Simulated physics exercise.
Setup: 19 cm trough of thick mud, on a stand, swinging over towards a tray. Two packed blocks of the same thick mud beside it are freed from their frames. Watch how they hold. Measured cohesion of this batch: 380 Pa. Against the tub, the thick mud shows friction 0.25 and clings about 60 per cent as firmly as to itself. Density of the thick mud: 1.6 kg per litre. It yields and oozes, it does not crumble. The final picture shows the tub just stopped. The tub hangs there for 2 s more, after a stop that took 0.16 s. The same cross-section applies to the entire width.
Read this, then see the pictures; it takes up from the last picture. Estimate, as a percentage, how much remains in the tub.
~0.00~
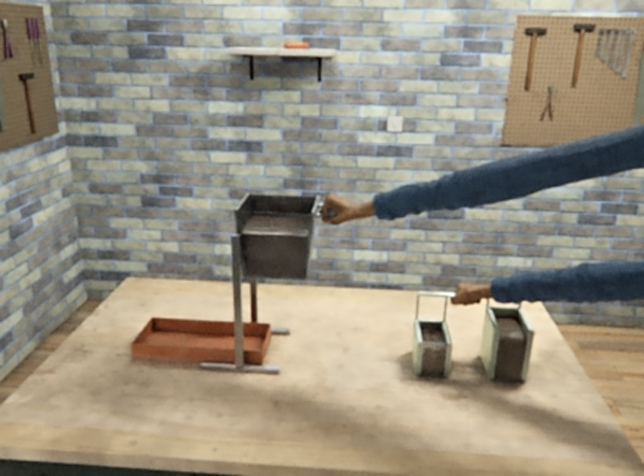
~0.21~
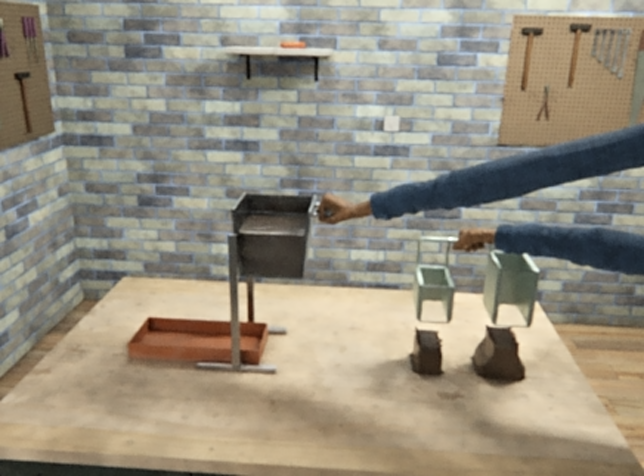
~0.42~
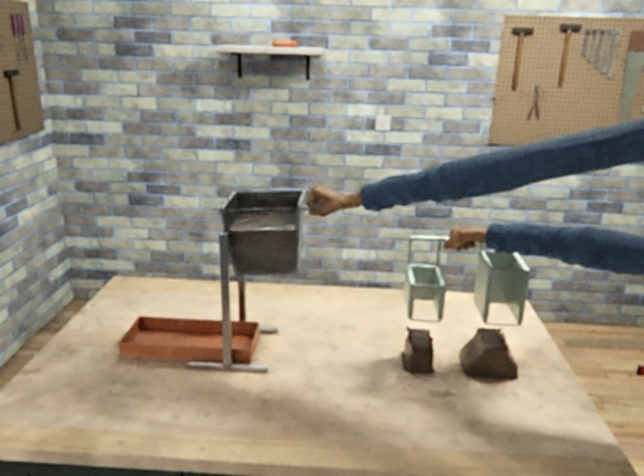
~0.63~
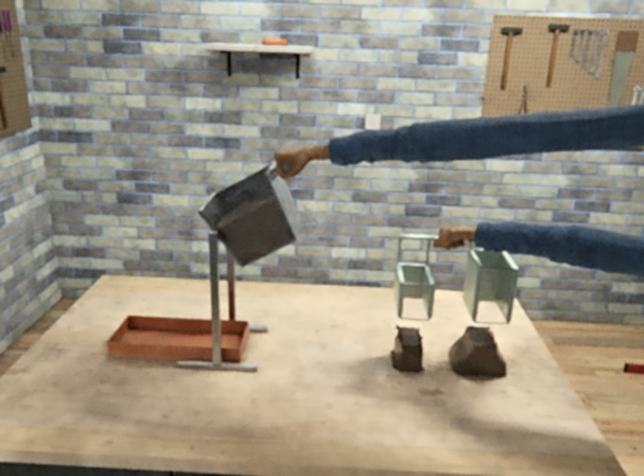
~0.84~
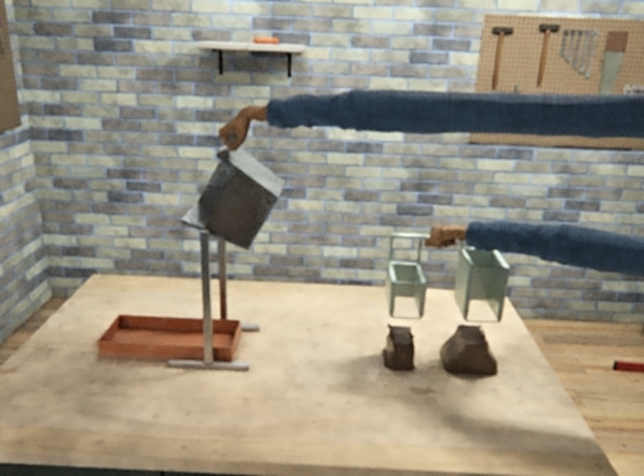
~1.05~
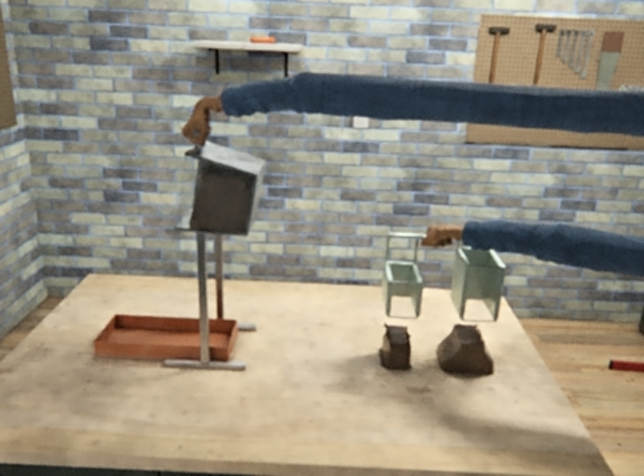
Roughly 73 per cent remains.
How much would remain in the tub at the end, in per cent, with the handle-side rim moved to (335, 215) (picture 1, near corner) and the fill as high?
Roughly 50 %.
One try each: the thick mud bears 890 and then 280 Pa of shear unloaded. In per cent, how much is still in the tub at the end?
The two runs give near 100 % and near 60 % respectively.
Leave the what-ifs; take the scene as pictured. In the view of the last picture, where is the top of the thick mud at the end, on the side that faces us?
Somewhere near (216, 196) in the last view.
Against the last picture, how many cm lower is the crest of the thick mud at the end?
6 cm.
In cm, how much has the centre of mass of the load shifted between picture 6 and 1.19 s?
About 3 cm.
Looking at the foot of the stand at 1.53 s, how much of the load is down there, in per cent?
0 per cent.
After 1.19 s, the tub is at 81 degrees and holds 98 %.
After 1.36 s, the tub is at 81 degrees and holds 85 %.
After 1.53 s, the tub is at 81 degrees and holds 74 %.
After 1.70 s, the tub is at 81 degrees and holds 73 %.
After 3.05 s, at the end, the tub is at 81 degrees and holds 73 %.
